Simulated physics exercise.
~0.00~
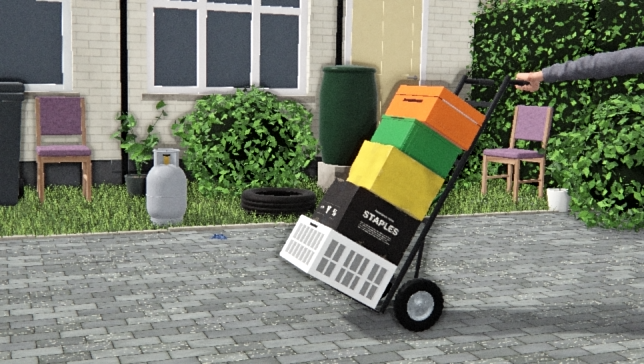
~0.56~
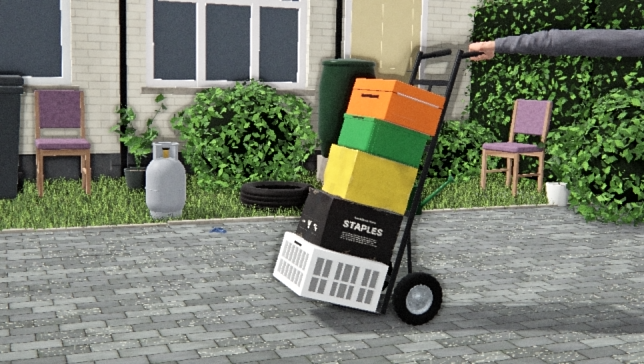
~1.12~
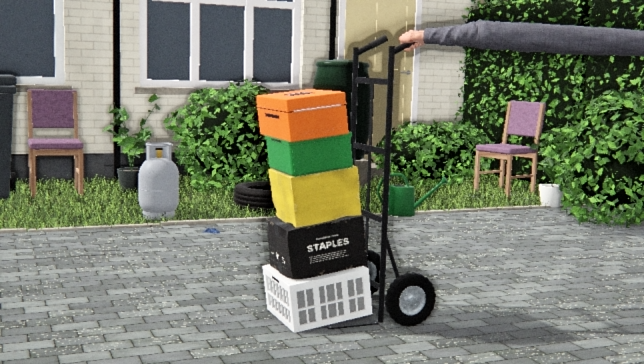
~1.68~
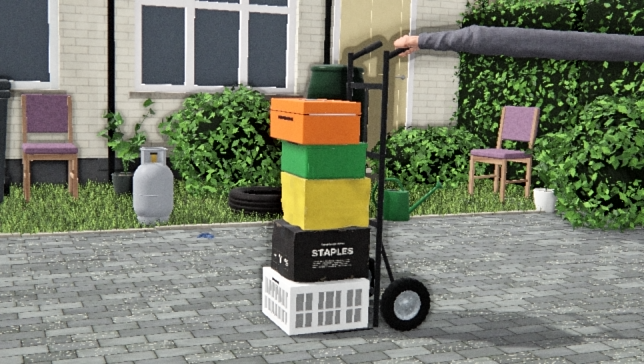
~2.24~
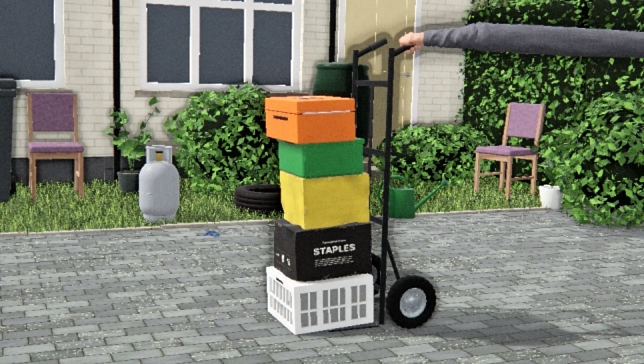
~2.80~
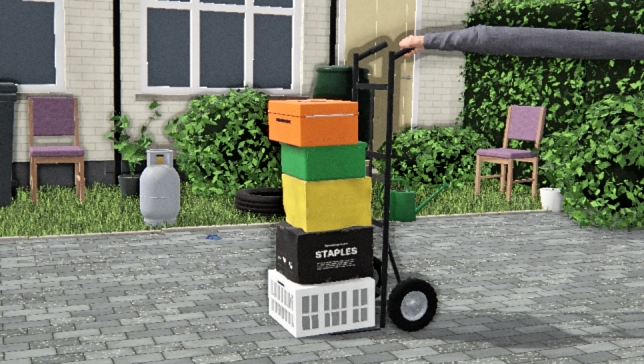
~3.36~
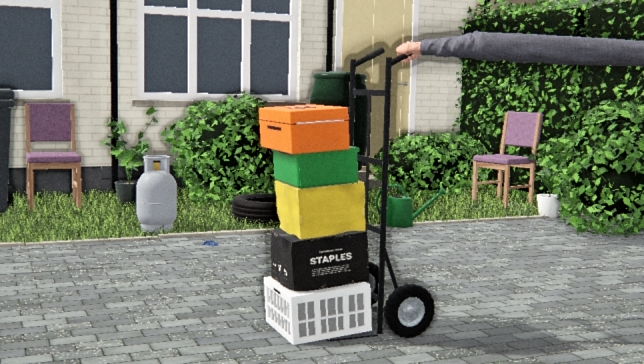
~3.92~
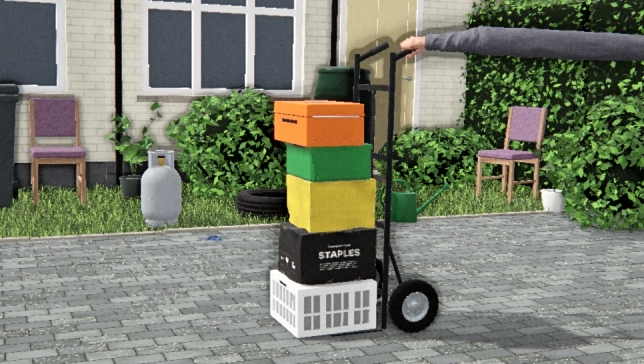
A tall stack of five boxes on a tilted hand truck swung upright as a hand held the handle, rocked briefly when it reached the paving, then settled, still standing with the orange box on top and the white crate at the bottom.
